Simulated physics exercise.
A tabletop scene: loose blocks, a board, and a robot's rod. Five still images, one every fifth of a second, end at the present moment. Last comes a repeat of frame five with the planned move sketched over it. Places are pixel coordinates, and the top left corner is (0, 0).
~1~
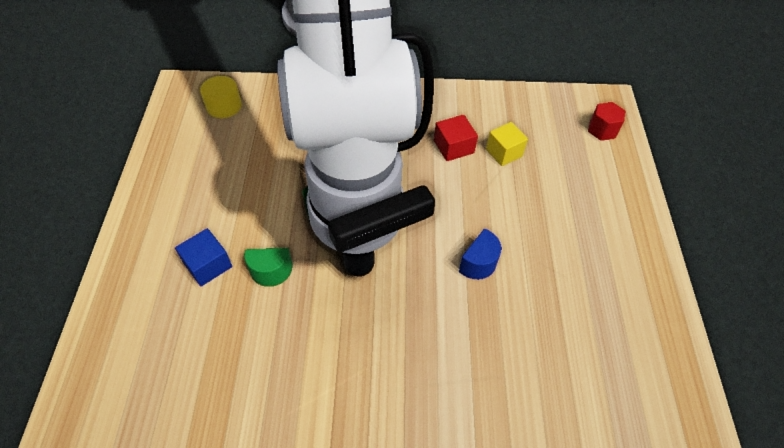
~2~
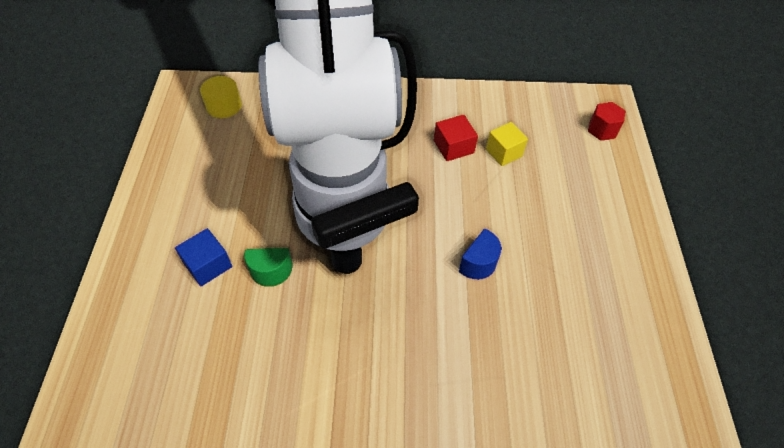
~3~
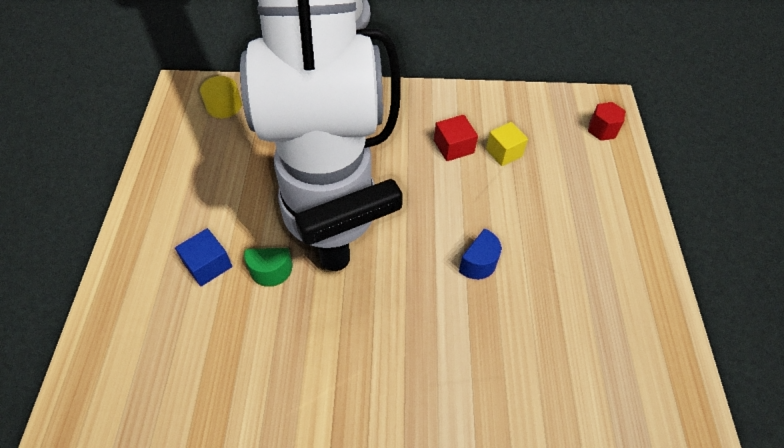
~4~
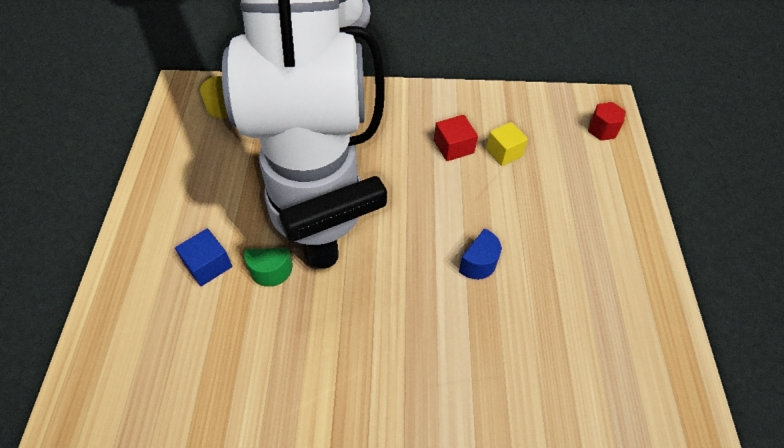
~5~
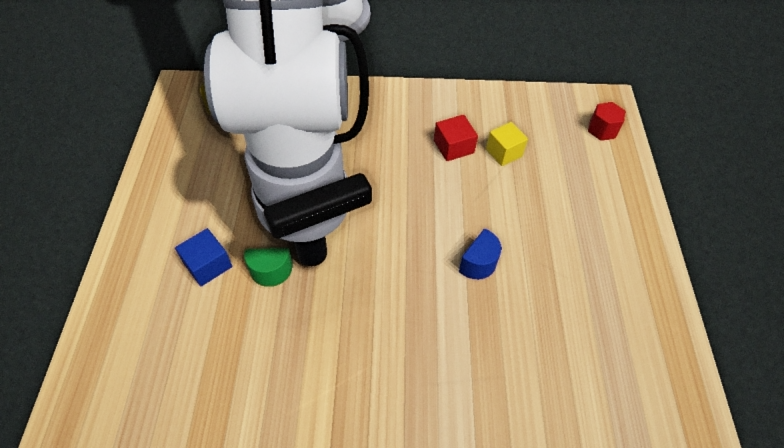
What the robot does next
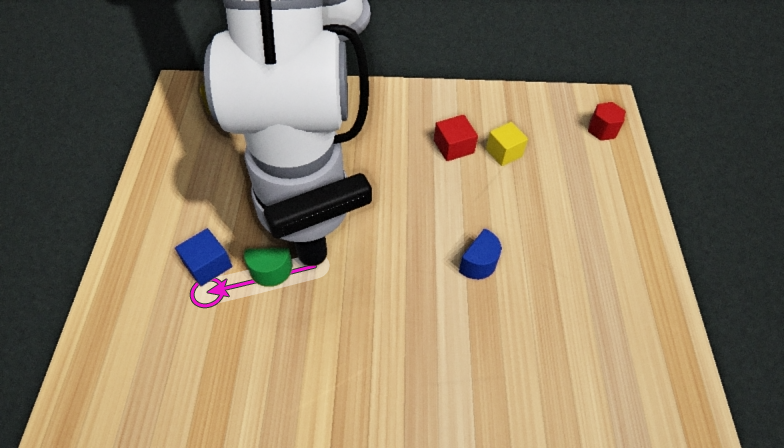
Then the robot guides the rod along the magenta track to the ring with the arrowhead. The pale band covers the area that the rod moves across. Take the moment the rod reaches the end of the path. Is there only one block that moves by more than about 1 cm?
Yes
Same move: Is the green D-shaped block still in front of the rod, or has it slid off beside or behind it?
Still being pushed.
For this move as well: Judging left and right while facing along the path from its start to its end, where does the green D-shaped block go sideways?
It slides leftward.
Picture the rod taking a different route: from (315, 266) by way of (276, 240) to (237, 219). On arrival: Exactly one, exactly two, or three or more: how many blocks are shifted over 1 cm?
My guess is one.
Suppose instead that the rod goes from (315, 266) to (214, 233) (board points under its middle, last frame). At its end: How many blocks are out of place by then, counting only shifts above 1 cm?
My count: 1.
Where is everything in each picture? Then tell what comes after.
The first frame shows lower end of the rod (359, 265), tops of blocks, blue square (200, 249), green D-shaped block (266, 258), green six-sided block hidden.
The second frame shows rod (347, 262), blocks as before.
The third frame shows rod (336, 260), blocks as before.
The fourth frame shows rod (324, 257), blocks as before.
The fifth frame shows rod (313, 255), blue square (200, 249), green D-shaped block (266, 258), green six-sided block hidden.
The drawn path runs from (315, 266) directly to (207, 292).
On the path given first. One third of the way, rod (276, 264); green D-shaped block (237, 266).
Two thirds of the way, rod (239, 273); green D-shaped block (200, 281), turned 20° anticlockwise.
At the end, rod (202, 281); blue square (196, 248), turned 15° clockwise; green D-shaped block (164, 295), turned 35° anticlockwise; green six-sided block not moved.
